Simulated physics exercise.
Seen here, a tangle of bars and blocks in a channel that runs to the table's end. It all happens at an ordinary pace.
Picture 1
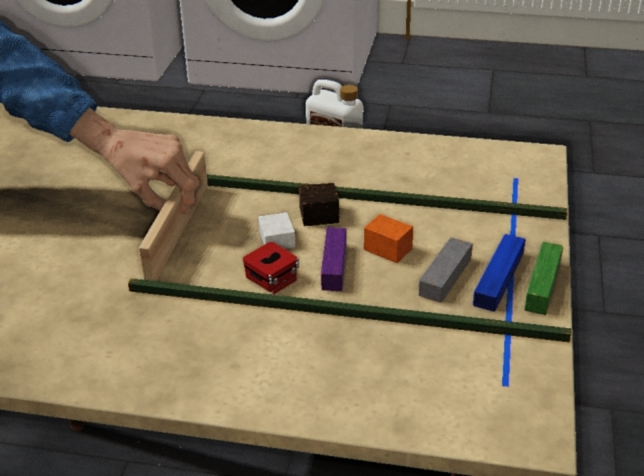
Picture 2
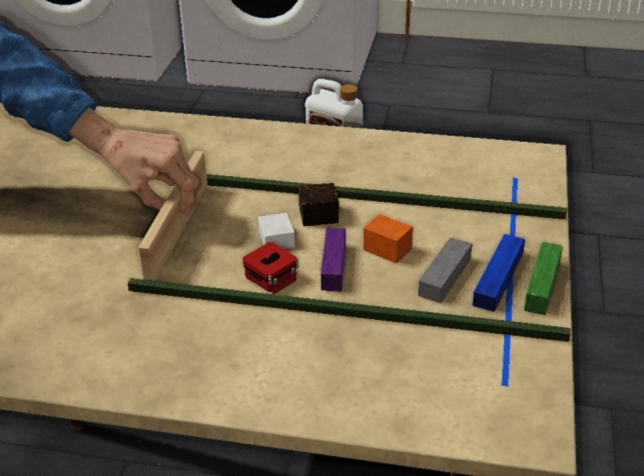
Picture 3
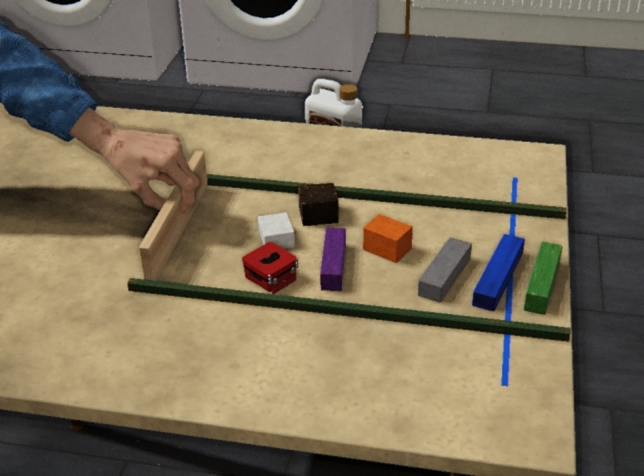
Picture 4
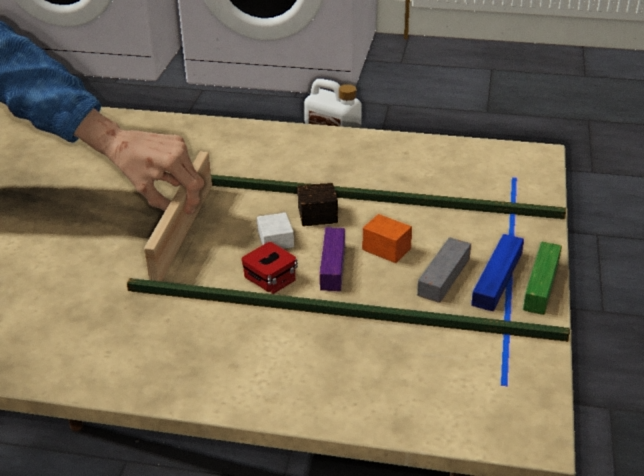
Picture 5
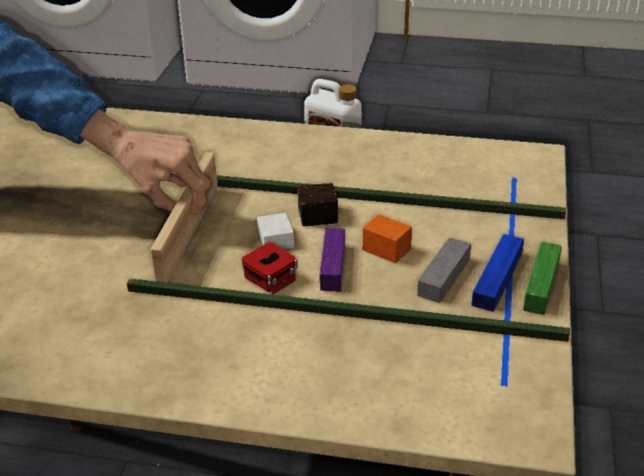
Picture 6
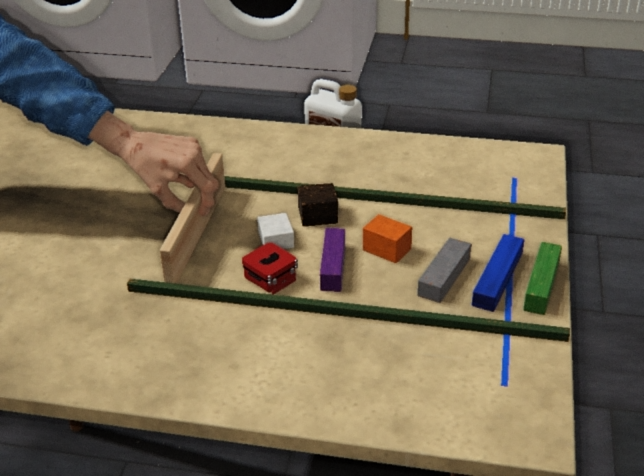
In a room with tiled floor and white front-loading machines, a pale wooden tabletop is seen from above at an angle by a still camera. Between two dark green rails lie white, black, red, purple, orange and grey pieces, then a blue bar across a blue line and a green bar at right. A hand in a blue sleeve first holds a wooden board still, then slides it slightly rightward, touching none of them.
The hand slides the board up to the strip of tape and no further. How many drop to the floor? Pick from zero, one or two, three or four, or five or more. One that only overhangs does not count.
Here the number that fall off is three or four.
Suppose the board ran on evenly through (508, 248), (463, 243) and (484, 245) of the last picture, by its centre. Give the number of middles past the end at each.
In that order 3, 1 and 2.
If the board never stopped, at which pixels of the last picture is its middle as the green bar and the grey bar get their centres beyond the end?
At (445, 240) for the green bar; at (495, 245) for the grey bar.
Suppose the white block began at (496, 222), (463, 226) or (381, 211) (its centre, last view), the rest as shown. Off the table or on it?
The white block stays on; survives; holds on.
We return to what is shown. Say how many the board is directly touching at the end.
That makes 3.
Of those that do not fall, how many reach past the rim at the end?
The number is 2.
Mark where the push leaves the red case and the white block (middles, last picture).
First (530, 292), then (527, 260).
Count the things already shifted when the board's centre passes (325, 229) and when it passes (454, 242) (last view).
First 5, then 8.
Early on, none off yet; green bar at rest near (543, 277); blue stick at rest near (499, 272); grey bar at rest near (445, 269).
A while later, none off yet; green bar at rest near (543, 277); blue stick at rest near (500, 272); grey bar travelled a little near (467, 272).
Further along, none off yet; green bar leaning well over near (587, 285); blue stick travelled a little near (560, 279); grey bar travelled about its own width near (536, 279).
Finally, the number that fall off is three or four; lost, grey bar, blue stick and green bar.
